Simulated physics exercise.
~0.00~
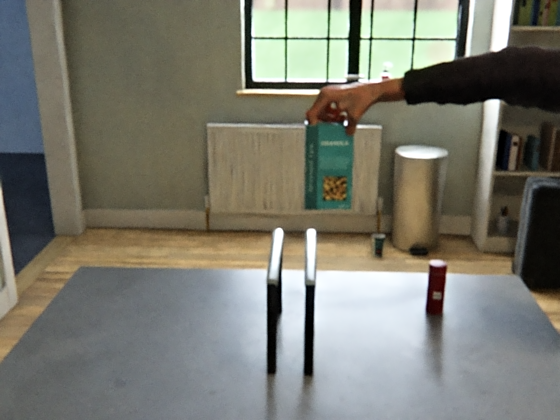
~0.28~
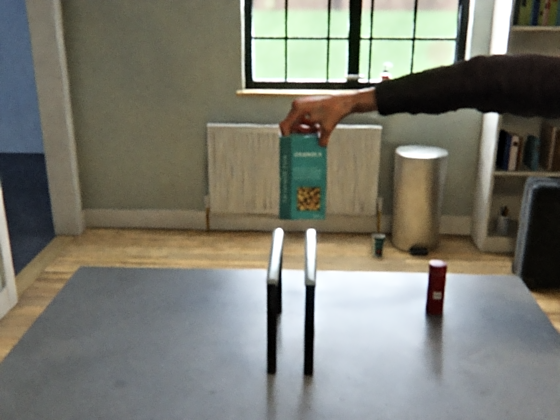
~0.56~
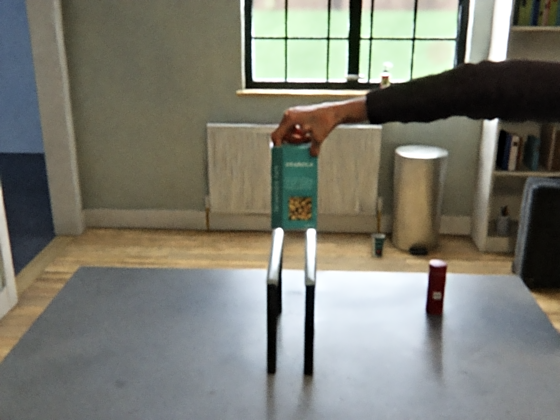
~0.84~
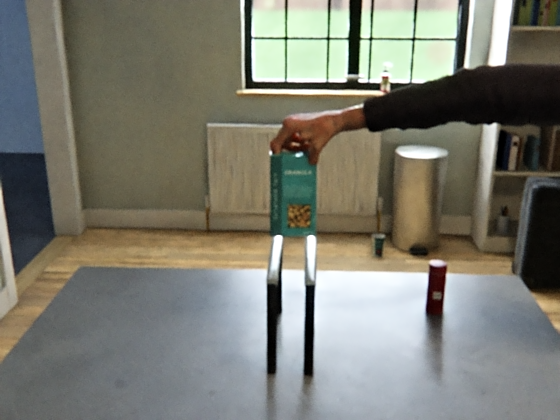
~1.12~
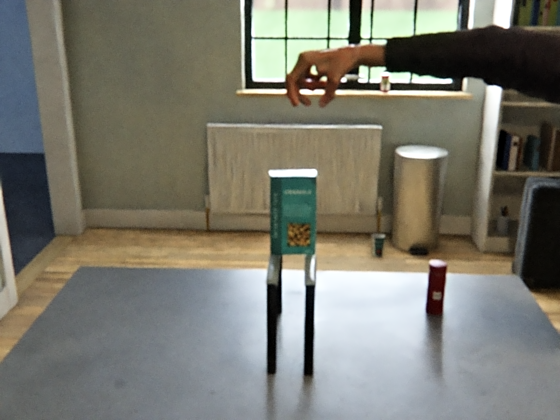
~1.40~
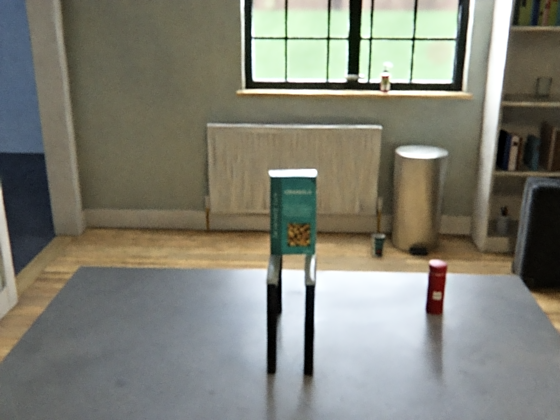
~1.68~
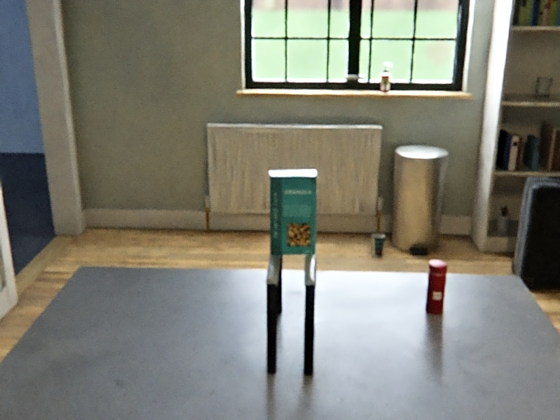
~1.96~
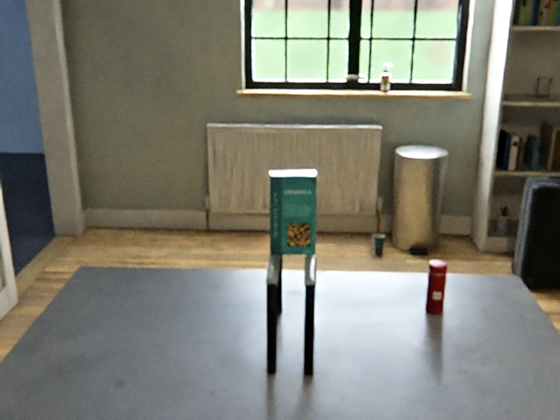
The clip shows a hand carrying a turquoise packet leftward above a dark table and lowering it upright onto a narrow stand with a gap in its top, near a red shaker. The hand lets go and withdraws, and the packet stays standing on top.
